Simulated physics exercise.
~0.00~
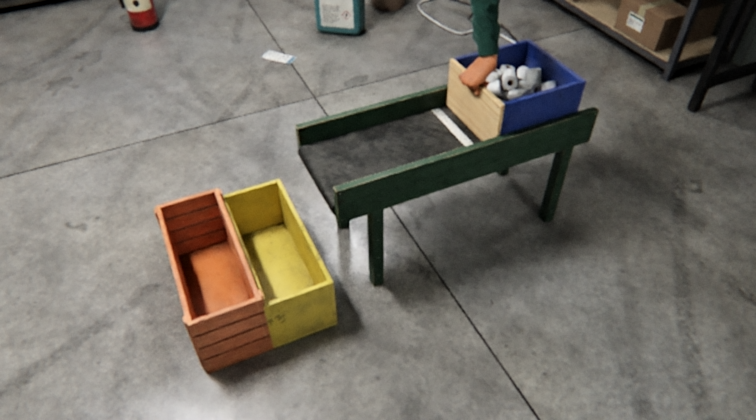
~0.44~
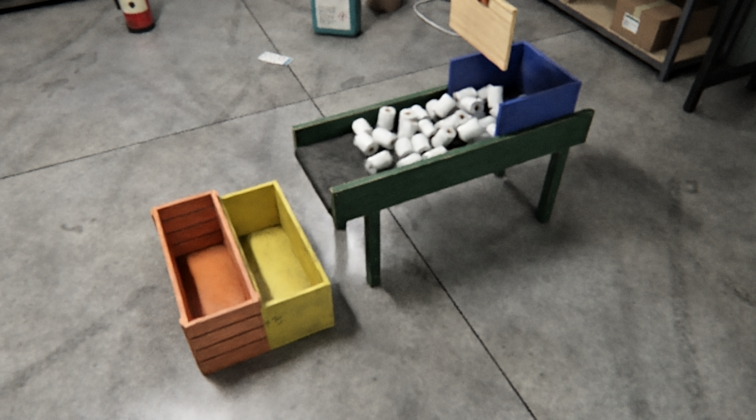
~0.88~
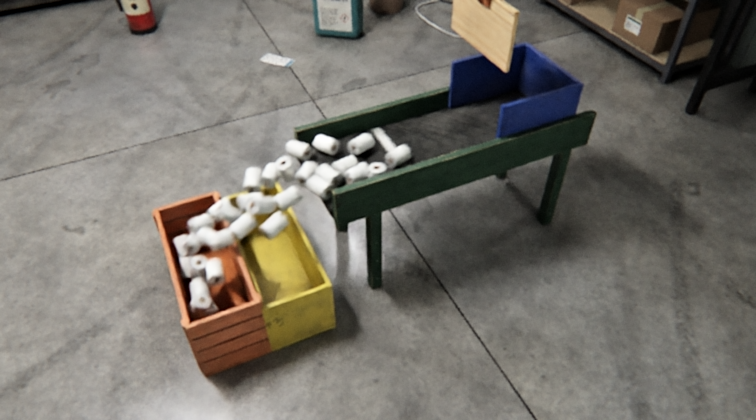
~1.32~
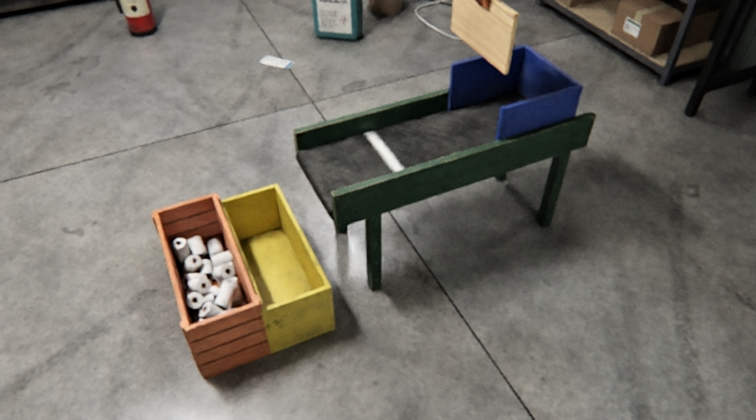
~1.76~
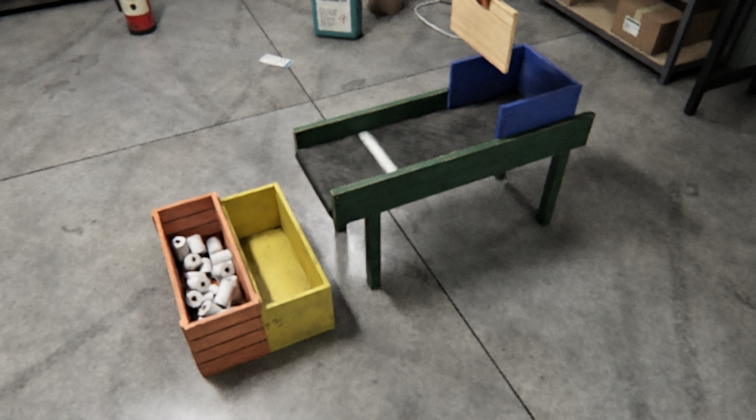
White paper rolls ride the belt from the blue pen and drop into the orange tub.
